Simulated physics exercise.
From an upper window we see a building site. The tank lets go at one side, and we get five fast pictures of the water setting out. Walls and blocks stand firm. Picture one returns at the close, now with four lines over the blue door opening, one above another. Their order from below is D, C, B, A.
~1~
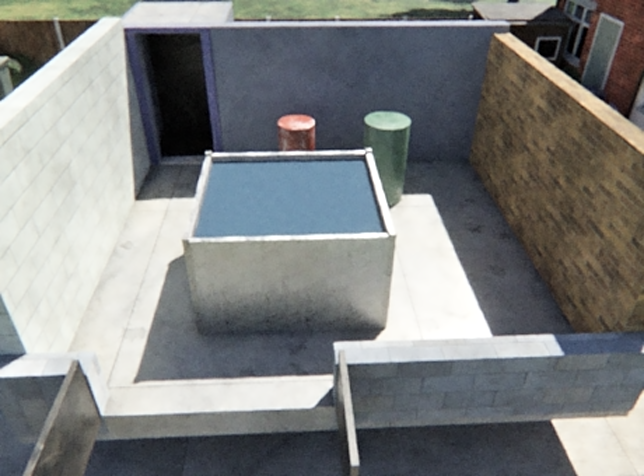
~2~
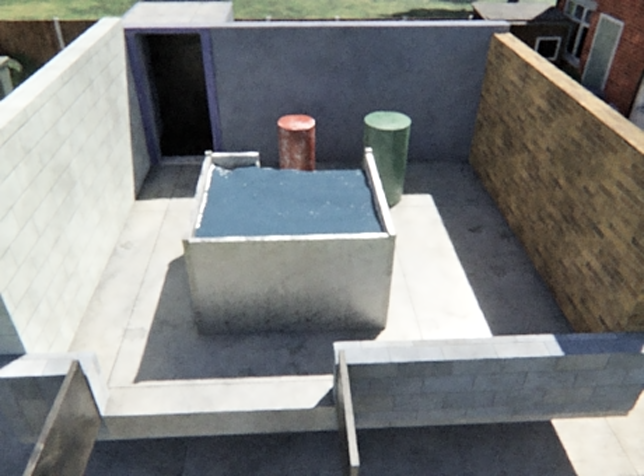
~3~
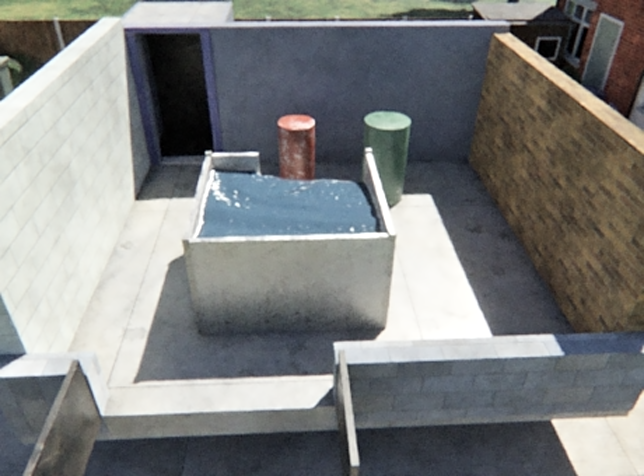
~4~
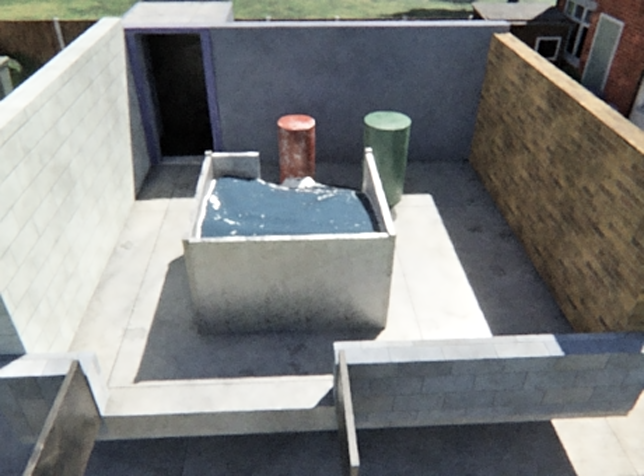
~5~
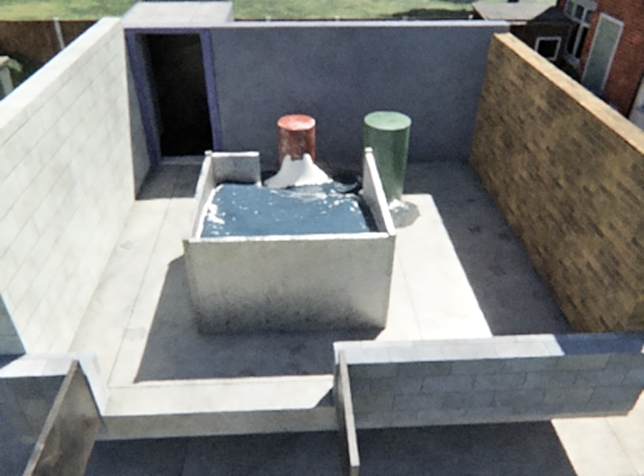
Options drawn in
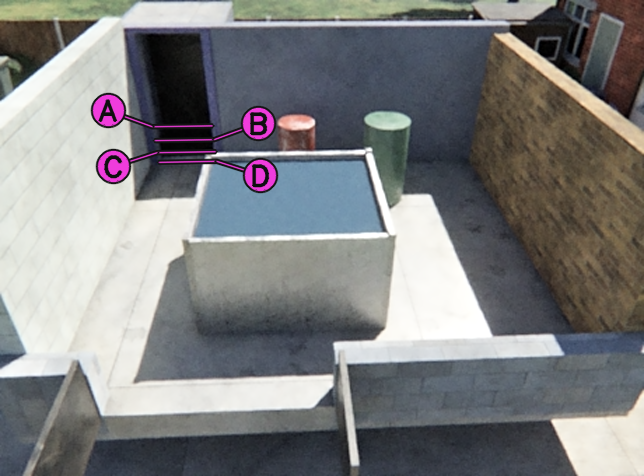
Water lies still and level in a square tank on a walled building site, seen from above, with a red barrel and a green one behind it. Part of the tank's back wall is gone, and the surface ripples and slopes, flecked with white. Water then splashes up against the red barrel and spreads around the green one.
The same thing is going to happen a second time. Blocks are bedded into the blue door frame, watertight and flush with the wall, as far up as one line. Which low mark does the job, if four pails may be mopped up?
B is the one.
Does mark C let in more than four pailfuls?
Yes, that goes wrong.
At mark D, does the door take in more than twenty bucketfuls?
Yes, it does.
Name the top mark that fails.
Here it is mark C.
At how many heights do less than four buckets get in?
Two.
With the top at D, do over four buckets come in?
Yes.
On the marked copy, A at (182, 126); B at (184, 140); C at (186, 152); D at (187, 161); from the bottom up D, C, B, A.
With A, nothing gets over.
With B, a splash gets over, under a bucket.
With C, about 12 bucketfuls get in.
With D, dozens of bucketfuls pour in.
